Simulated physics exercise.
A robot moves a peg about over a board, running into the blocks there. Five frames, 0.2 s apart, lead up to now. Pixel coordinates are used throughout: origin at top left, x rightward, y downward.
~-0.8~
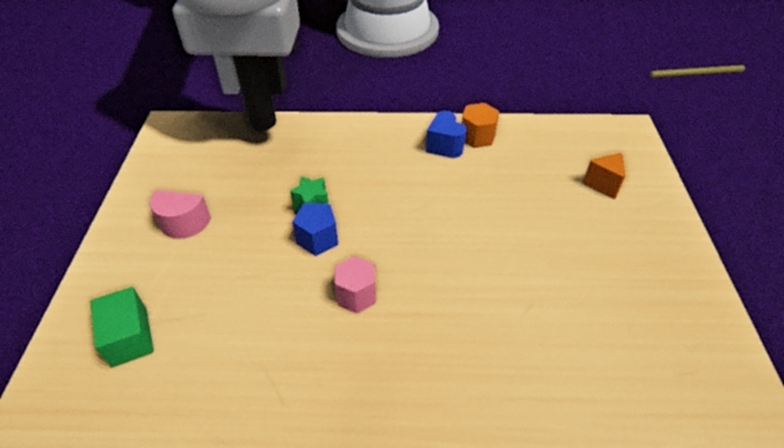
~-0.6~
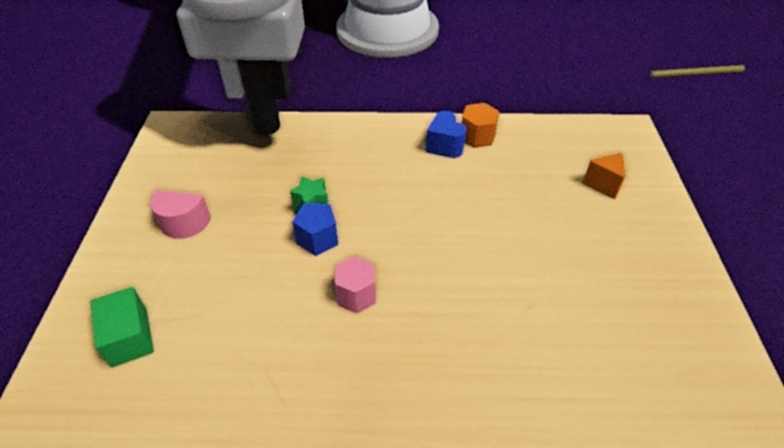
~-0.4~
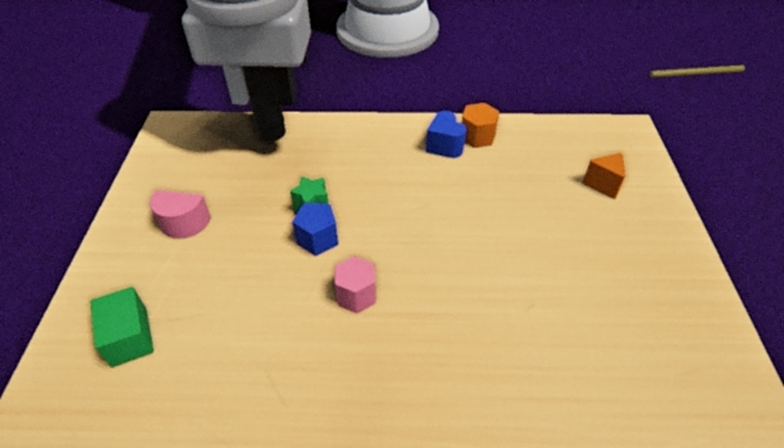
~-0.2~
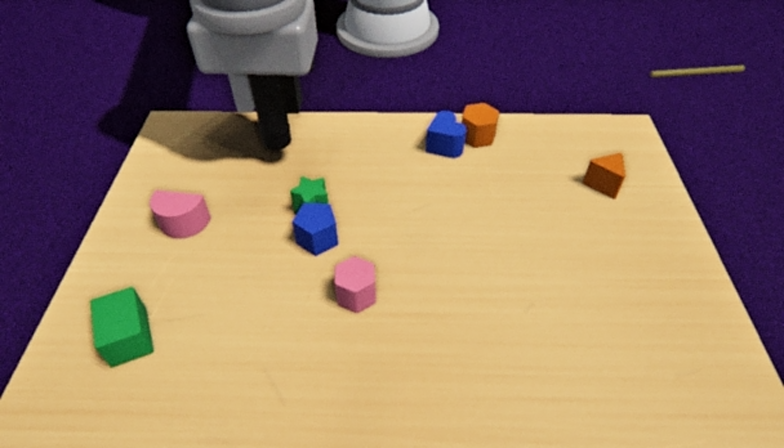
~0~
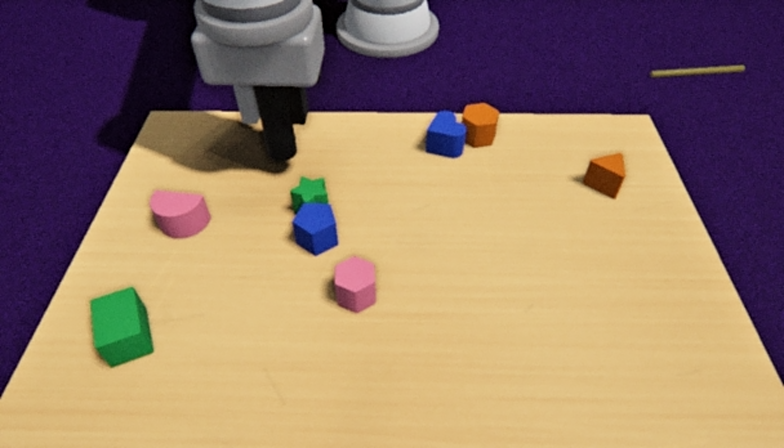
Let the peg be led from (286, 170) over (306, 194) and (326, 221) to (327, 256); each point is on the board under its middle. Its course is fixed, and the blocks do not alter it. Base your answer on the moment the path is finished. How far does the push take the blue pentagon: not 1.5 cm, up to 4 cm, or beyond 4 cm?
Range: Over 4 cm.
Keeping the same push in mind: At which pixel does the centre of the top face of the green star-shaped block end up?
It is at (321, 263).
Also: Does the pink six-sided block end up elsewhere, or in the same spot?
It is moved from its place.
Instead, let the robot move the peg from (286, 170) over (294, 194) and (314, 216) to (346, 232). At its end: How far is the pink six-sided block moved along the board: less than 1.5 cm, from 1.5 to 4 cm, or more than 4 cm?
By the end of the path, it will have gone short of 1.5 cm.
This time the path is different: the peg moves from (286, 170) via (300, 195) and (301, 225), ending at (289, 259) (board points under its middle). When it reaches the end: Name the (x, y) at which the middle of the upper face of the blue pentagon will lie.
It ends at (329, 284).
On the path given first. One third of the way, peg at (304, 178); green star-shaped block at (312, 195); blue pentagon at (316, 222).
Two thirds of the way, peg at (324, 205); green star-shaped block at (325, 225), turned 30° clockwise; blue pentagon at (319, 254).
At the end, peg at (324, 240); green star-shaped block at (321, 263), turned 45° clockwise; blue pentagon at (306, 295); pink six-sided block at (358, 282), turned 35° anticlockwise.
